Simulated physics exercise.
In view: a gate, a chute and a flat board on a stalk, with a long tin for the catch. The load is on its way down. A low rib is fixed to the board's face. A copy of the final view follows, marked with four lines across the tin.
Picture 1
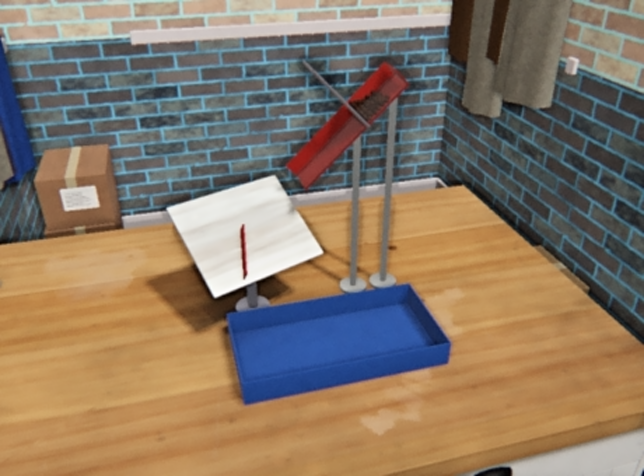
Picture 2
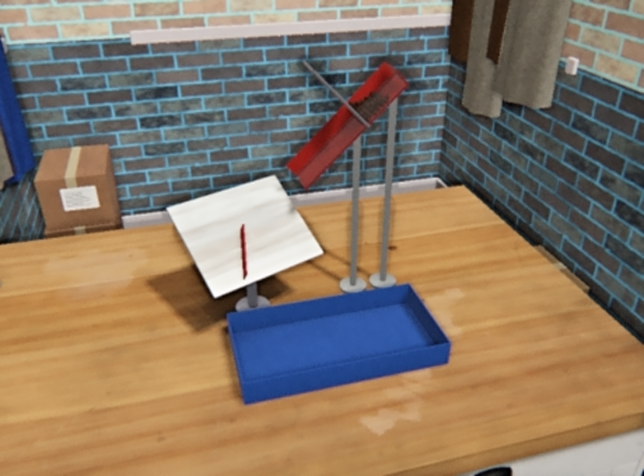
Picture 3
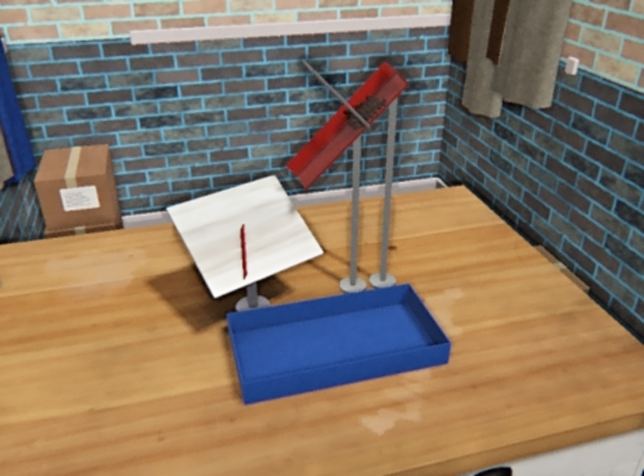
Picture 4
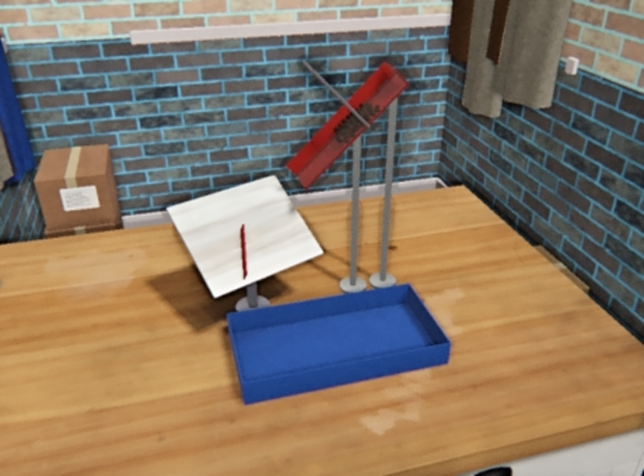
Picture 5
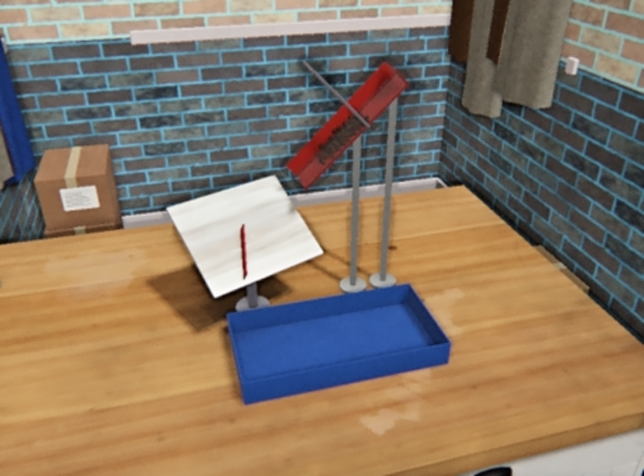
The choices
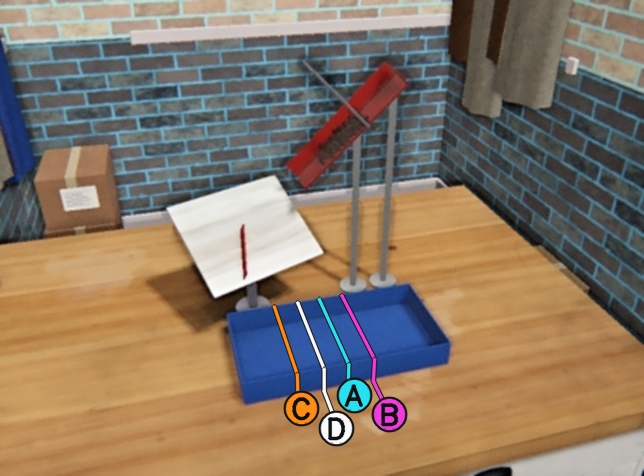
On a wooden workbench, small dark pieces sliding down a sloping red chute above a tilted white board and empty blue tray.
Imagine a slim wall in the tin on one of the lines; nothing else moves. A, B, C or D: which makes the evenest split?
Use line C.
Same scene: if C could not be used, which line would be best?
D it is.
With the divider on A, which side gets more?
Left.
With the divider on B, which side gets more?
More lands on the left.
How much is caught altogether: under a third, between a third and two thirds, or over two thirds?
It is over two thirds.
On the marked copy, line A crosses the front rim at (348, 363); line B crosses the front rim at (374, 358); line C crosses the front rim at (297, 373); line D crosses the front rim at (323, 368).
If A is chosen, of what is caught, almost all on the left of the divider, about a tenth on the right.
If B is chosen, of what is caught, almost all on the left of the divider, just a few on the right.
If C is chosen, of what is caught, roughly half on the left of the divider, roughly half on the right.
If D is chosen, of what is caught, the larger part on the left of the divider, roughly a quarter on the right.
